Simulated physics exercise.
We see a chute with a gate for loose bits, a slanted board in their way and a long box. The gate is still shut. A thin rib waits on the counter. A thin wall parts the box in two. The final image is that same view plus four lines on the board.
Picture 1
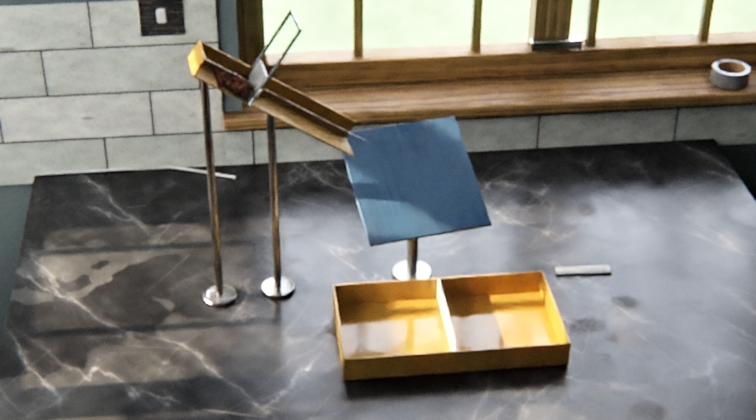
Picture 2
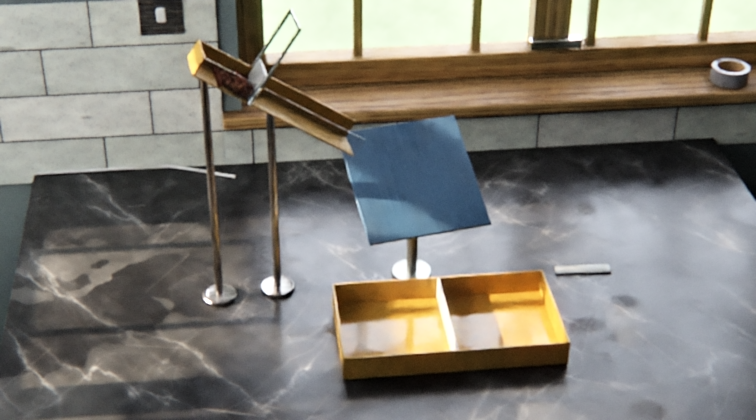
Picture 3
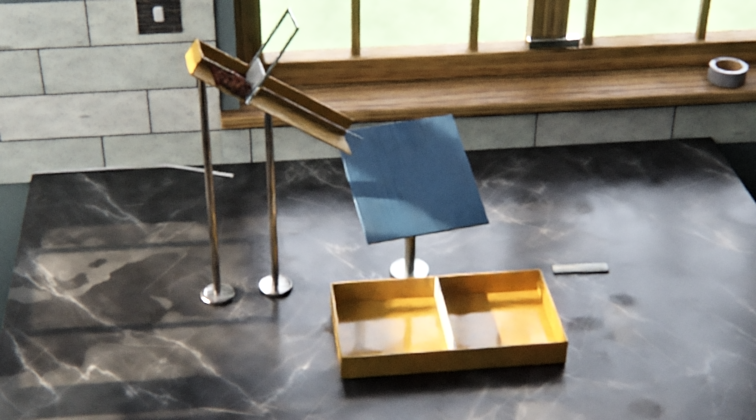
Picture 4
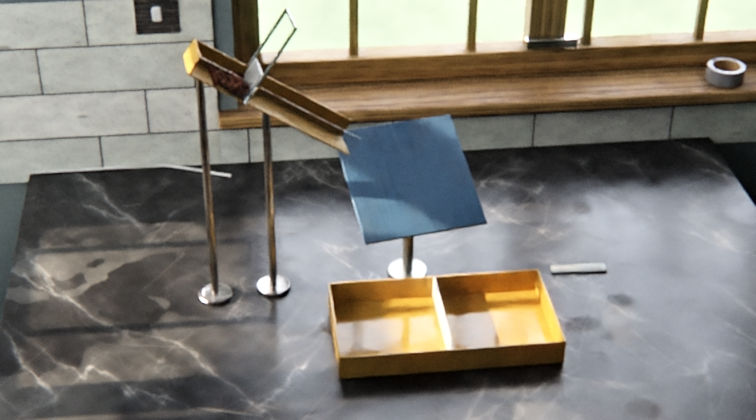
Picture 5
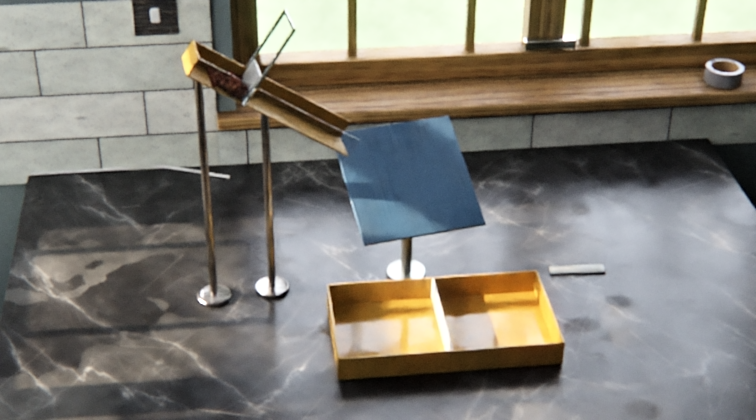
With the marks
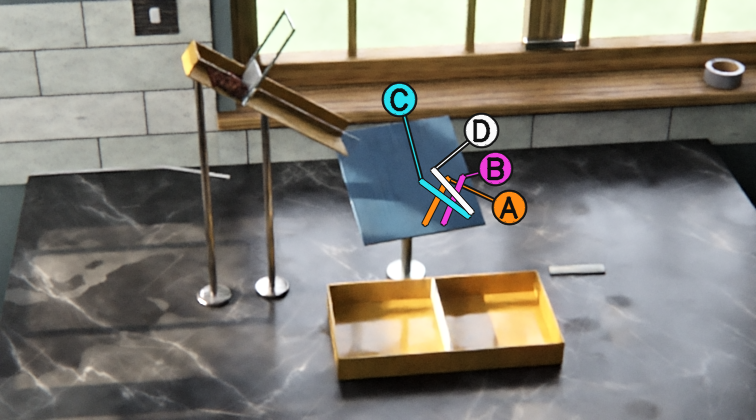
Blue slanted board standing between a raised chute of reddish-brown bits behind a gate and a divided yellow box, nothing visibly moving.
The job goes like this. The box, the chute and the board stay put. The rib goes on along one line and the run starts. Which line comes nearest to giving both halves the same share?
I would pick line B.
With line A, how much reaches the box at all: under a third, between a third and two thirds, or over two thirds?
Over two thirds.
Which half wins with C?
Right.
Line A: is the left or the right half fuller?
More lands on the left.
On the marked copy, line A from (447, 178) to (425, 223); line B from (462, 177) to (443, 222); line C from (421, 181) to (467, 216); line D from (433, 170) to (471, 211).
If A is chosen, of what is caught, all but a few in the left half, a small share in the right.
If B is chosen, of what is caught, close to half in the left half, close to half in the right.
If C is chosen, of what is caught, a small share in the left half, the bulk in the right.
If D is chosen, of what is caught, a small share in the left half, all but a few in the right.
